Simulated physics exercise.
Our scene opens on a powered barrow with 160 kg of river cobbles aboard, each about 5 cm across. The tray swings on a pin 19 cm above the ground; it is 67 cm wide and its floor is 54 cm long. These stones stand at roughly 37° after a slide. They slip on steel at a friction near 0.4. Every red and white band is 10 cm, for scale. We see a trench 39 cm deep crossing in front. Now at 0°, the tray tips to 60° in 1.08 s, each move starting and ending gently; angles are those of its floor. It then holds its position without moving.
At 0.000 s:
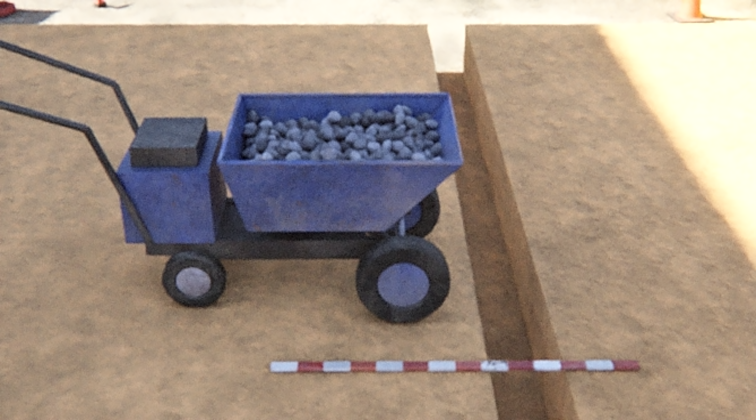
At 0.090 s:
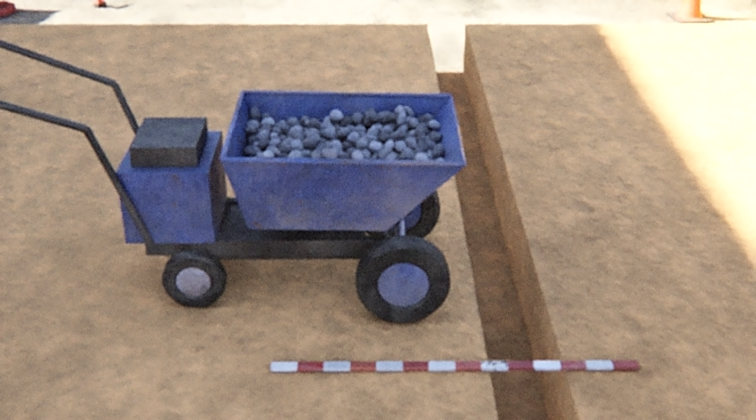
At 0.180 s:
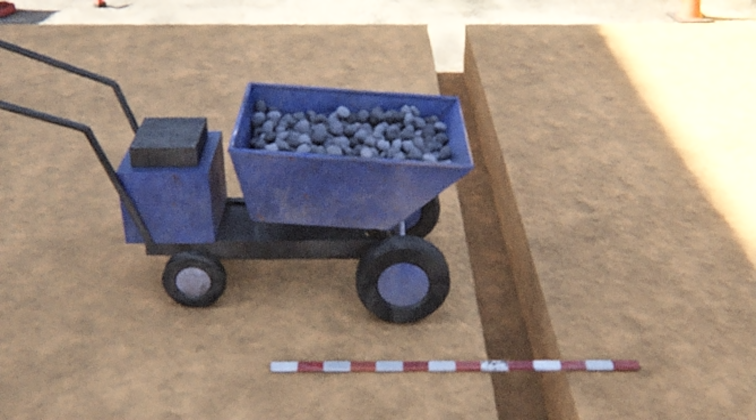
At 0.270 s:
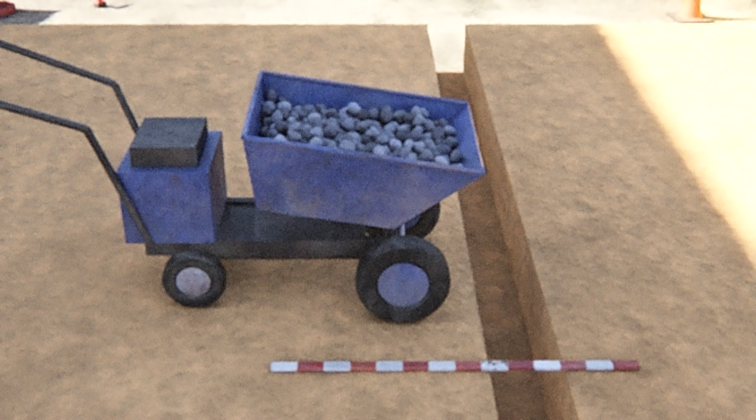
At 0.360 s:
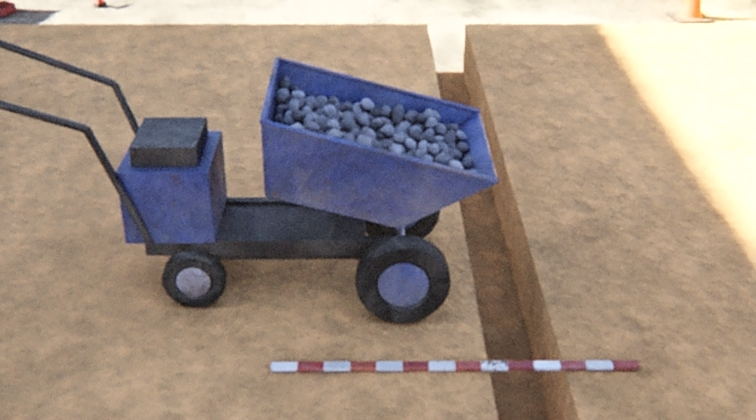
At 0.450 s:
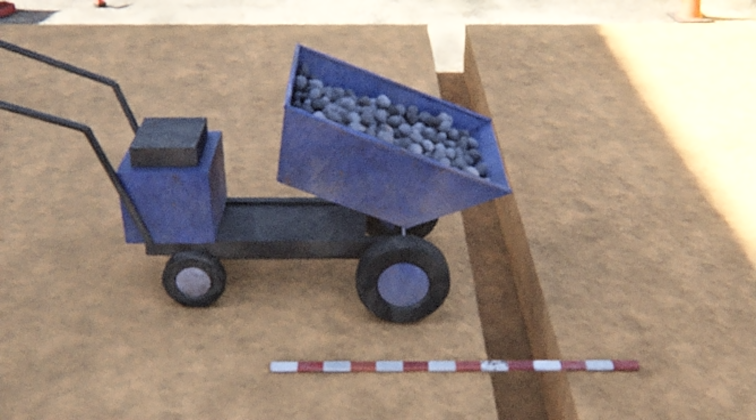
A blue powered barrow standing beside a trench, its tray of grey cobbles tilting steadily towards the right, rear end rising.
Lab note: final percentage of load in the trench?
Approx. 23 %.
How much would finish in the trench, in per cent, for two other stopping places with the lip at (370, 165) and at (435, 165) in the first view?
Roughly 80 in a hundred from the first, 45 in a hundred from the second.
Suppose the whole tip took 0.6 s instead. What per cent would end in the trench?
I'd put it at some 15 in a hundred.
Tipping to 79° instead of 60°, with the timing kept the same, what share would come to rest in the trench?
It comes out at about 5 percent.
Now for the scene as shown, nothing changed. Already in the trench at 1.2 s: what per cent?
Roughly 0% by that time.
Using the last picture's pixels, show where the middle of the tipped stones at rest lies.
I'd put it close to (579, 275).
After 0.8 s the floor is at 51°; 100 % in the tray; the foremost stones are at (531, 217).
After 1.2 s the floor is at 60°; 85 % in the tray, 14 % past the trench; the foremost stones are at (606, 276).
After 1.5 s the floor is at 60°; 54 % in the tray, 1 % in the trench, 45 % past the trench; the foremost stones are at (718, 296).
After 3.5 s the floor is at 60°; 14 % in the tray, 23 % in the trench, 63 % past the trench; the foremost stones are past the picture's edge.
